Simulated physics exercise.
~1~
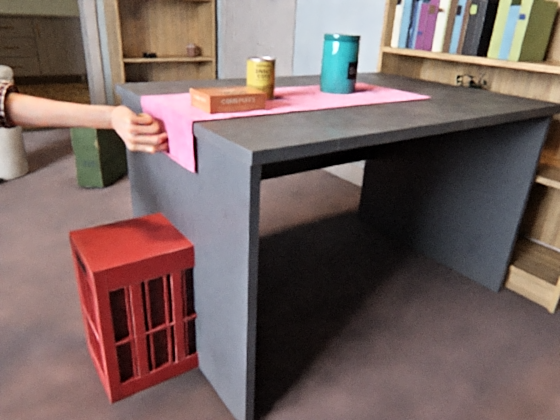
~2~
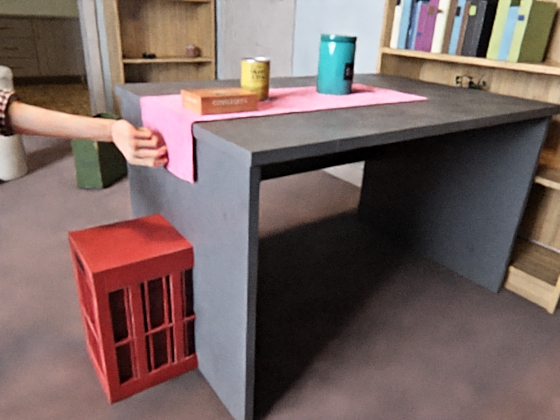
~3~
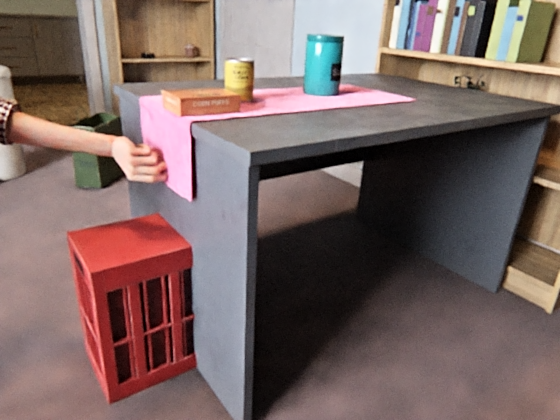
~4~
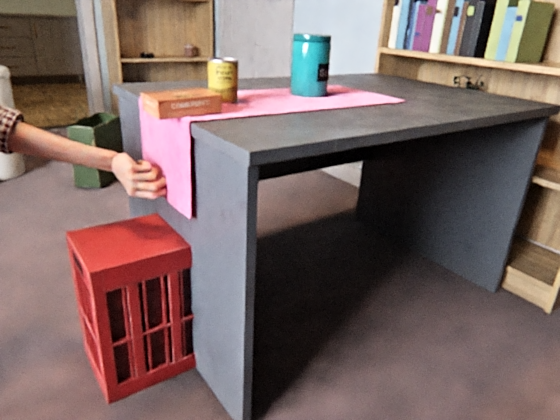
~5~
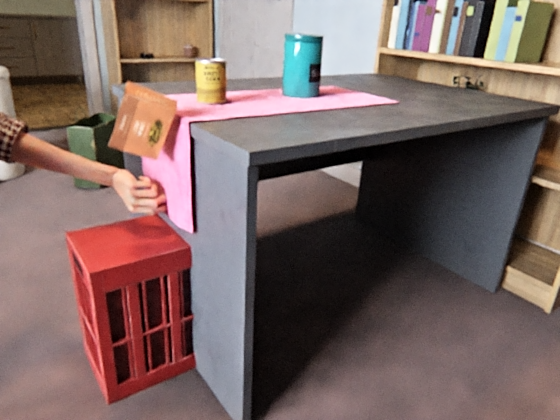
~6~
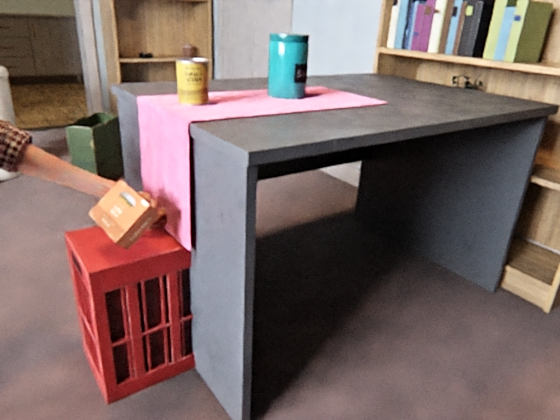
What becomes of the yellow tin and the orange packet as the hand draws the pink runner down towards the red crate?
The orange packet tips over the left edge and drops off the desk. The yellow tin rides left on the runner but stays upright on top, clear of the edge.
